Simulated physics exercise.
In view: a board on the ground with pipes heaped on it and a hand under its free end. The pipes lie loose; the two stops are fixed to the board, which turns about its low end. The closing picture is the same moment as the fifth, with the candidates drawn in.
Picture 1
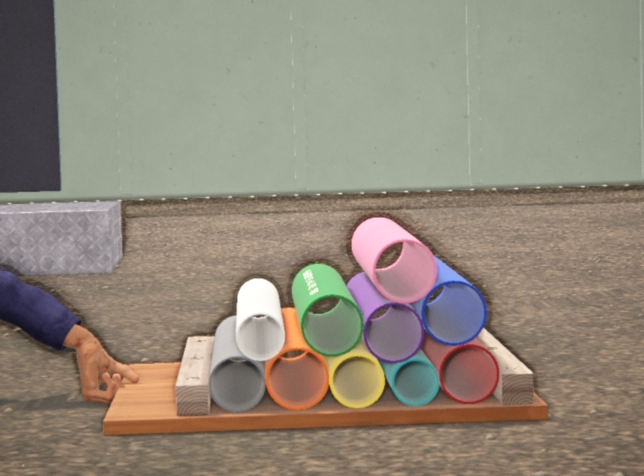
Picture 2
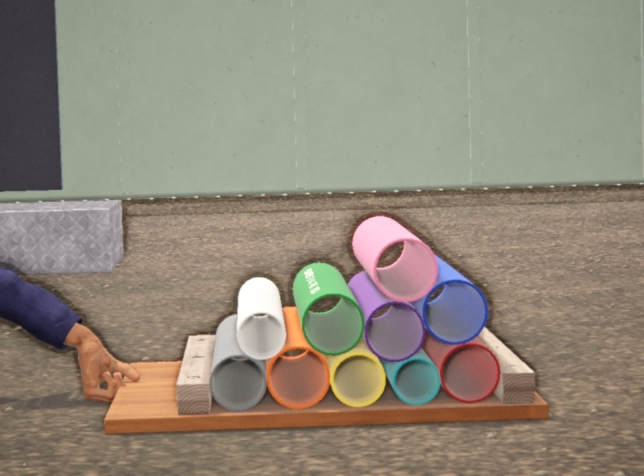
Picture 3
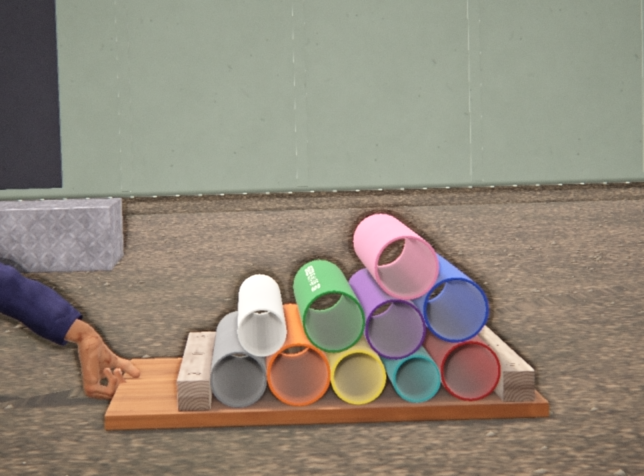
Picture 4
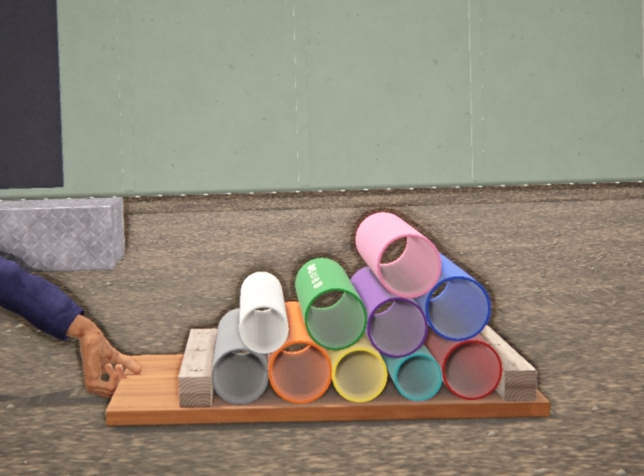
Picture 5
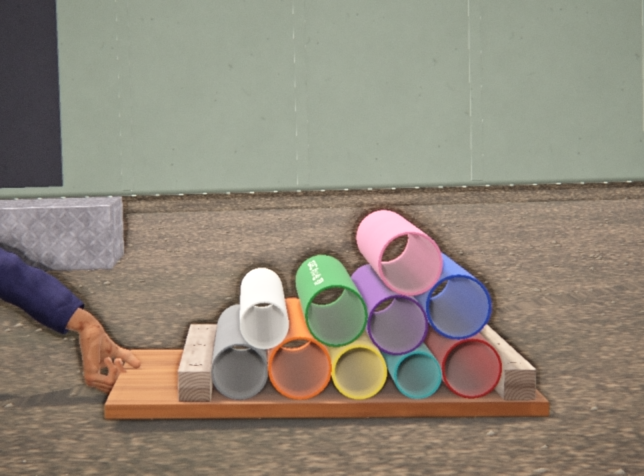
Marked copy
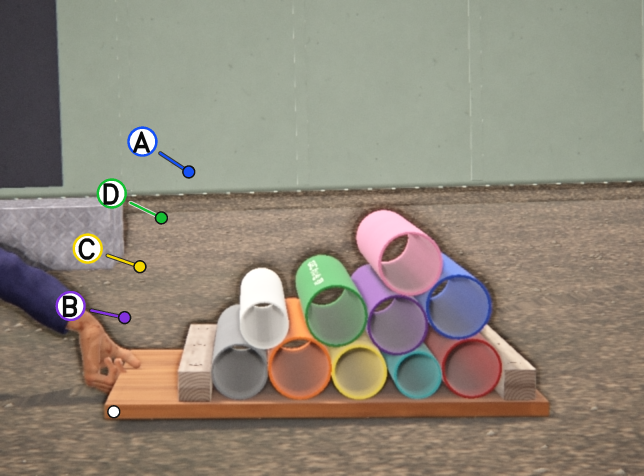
To begin with, loose pipes in several colours lie heaped between two blocks on a wooden board on the ground, with a pink one on top and a hand at the board's left end. The board and pipes then shift very slightly upward together, the heap keeping its arrangement while the hand stays in place.
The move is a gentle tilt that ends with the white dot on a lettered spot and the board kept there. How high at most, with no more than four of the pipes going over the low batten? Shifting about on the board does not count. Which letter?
The highest mark that will do is A.
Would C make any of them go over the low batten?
Yes, at C.
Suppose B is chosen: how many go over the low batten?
At B the number is two.
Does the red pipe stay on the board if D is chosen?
Yes, with D.
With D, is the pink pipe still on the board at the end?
The pink pipe: No.
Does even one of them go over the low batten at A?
At A: Yes.
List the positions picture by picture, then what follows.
In the first frame, green pipe (332, 325); white pipe (261, 336); blue pipe (454, 313).
In the second frame, blue pipe (455, 312); pink pipe (406, 270).
In the third frame, board (320, 372); grey pipe (239, 379); turquoise pipe (417, 379).
In the fourth frame, board (321, 369); grey pipe (240, 376); orange pipe (300, 372).
In the fifth frame, board (320, 366); grey pipe (239, 371); orange pipe (300, 368).
On the copy, A at (189, 172); B at (125, 318); C at (140, 267); D at (161, 218); the white dot at (114, 412).
On A. First, board at 19°.
Then, board at 35°.
Finally, board at 35°, two over the low batten (blue, pink).
By contrast, B two over the low batten (blue, pink); C two over the low batten (blue, pink); D two over the low batten (blue, pink).
